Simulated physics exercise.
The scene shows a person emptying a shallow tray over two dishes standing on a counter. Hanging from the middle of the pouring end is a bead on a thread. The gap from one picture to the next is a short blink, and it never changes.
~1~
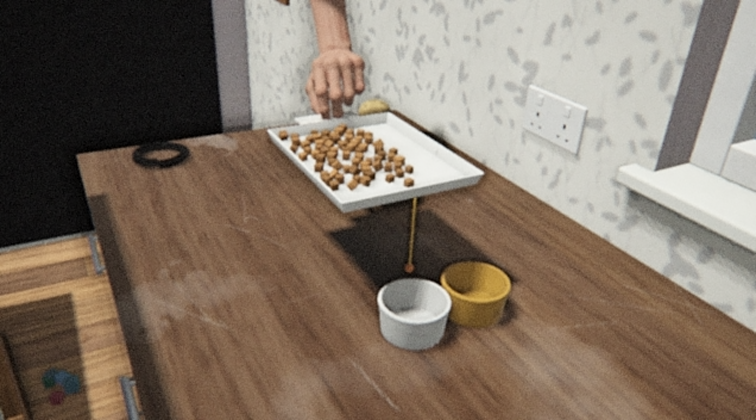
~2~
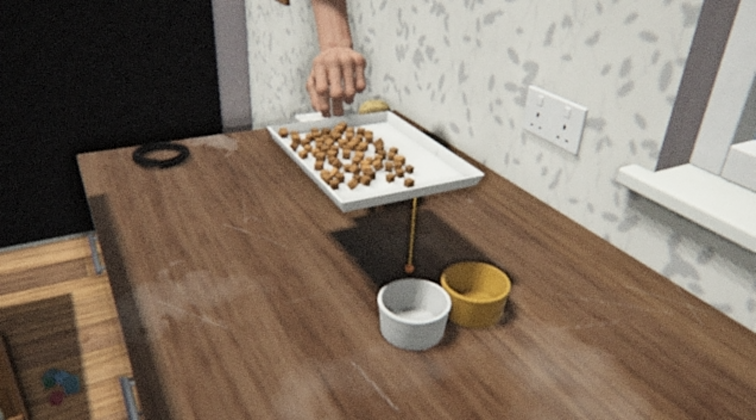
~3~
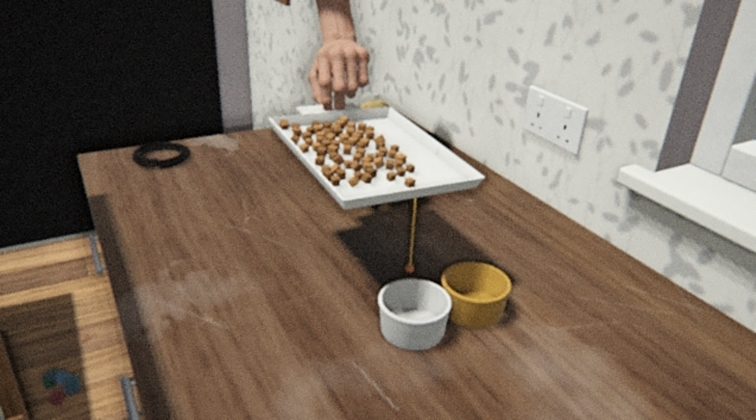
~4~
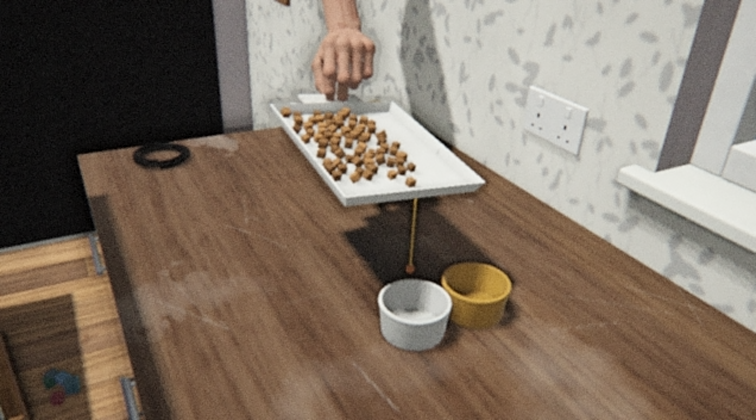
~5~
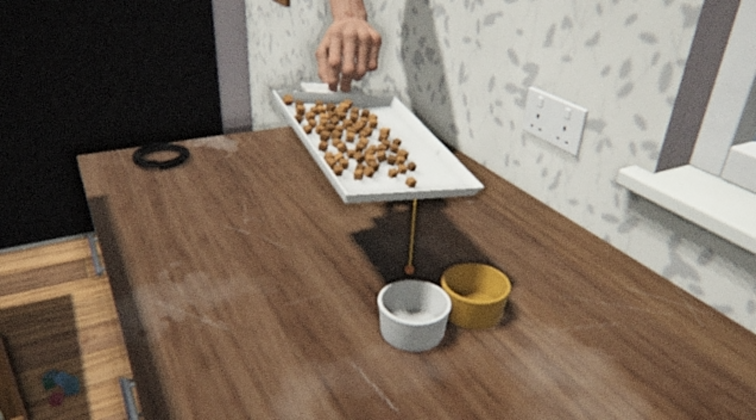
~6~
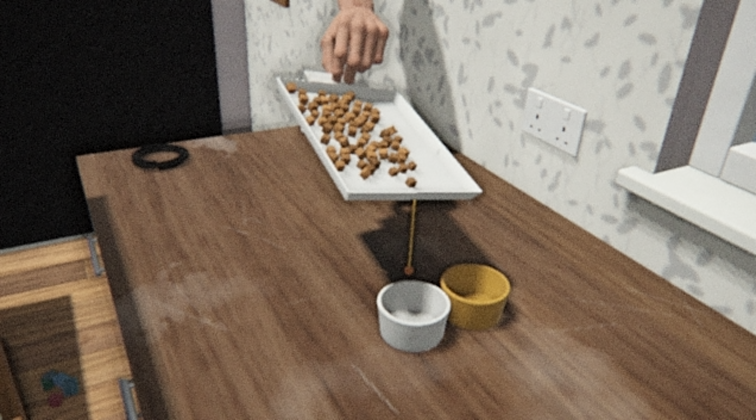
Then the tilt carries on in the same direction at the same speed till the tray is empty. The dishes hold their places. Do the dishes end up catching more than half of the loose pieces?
The dishes are left with the minor part.
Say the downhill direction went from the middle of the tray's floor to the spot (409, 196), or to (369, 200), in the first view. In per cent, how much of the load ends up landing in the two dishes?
Roughly 60 % in the first case and 10 % in the second.
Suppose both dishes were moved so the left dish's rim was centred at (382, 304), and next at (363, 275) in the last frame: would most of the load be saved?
First try: Lower than half; second try: Lower than half.
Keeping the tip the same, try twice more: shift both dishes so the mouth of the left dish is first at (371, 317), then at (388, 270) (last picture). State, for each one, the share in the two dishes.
10 % and 60 %.
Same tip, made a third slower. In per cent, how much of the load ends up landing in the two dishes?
I'd say 30 percent or thereabouts.
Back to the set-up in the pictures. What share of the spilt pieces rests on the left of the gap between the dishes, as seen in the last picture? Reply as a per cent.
Close to 30 %.
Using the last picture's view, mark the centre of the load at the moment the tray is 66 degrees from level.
I'd mark the middle close to (448, 184).
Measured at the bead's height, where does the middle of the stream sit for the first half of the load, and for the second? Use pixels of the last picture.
Roughly (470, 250) first, then roughly (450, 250).
Soon after the last picture, tray tipped steeply; most on the tray; a small part in the right dish; a small part outside both; a small part in the air.
A little later, tray tipped past a quarter turn; about a third in the right dish; about two thirds outside both; a small part in the air.
Later still, tray tipped past a quarter turn; about a third in the right dish; about two thirds outside both.
At rest, tray tipped past a quarter turn; none in the left dish; about a third in the right dish; about two thirds outside both.
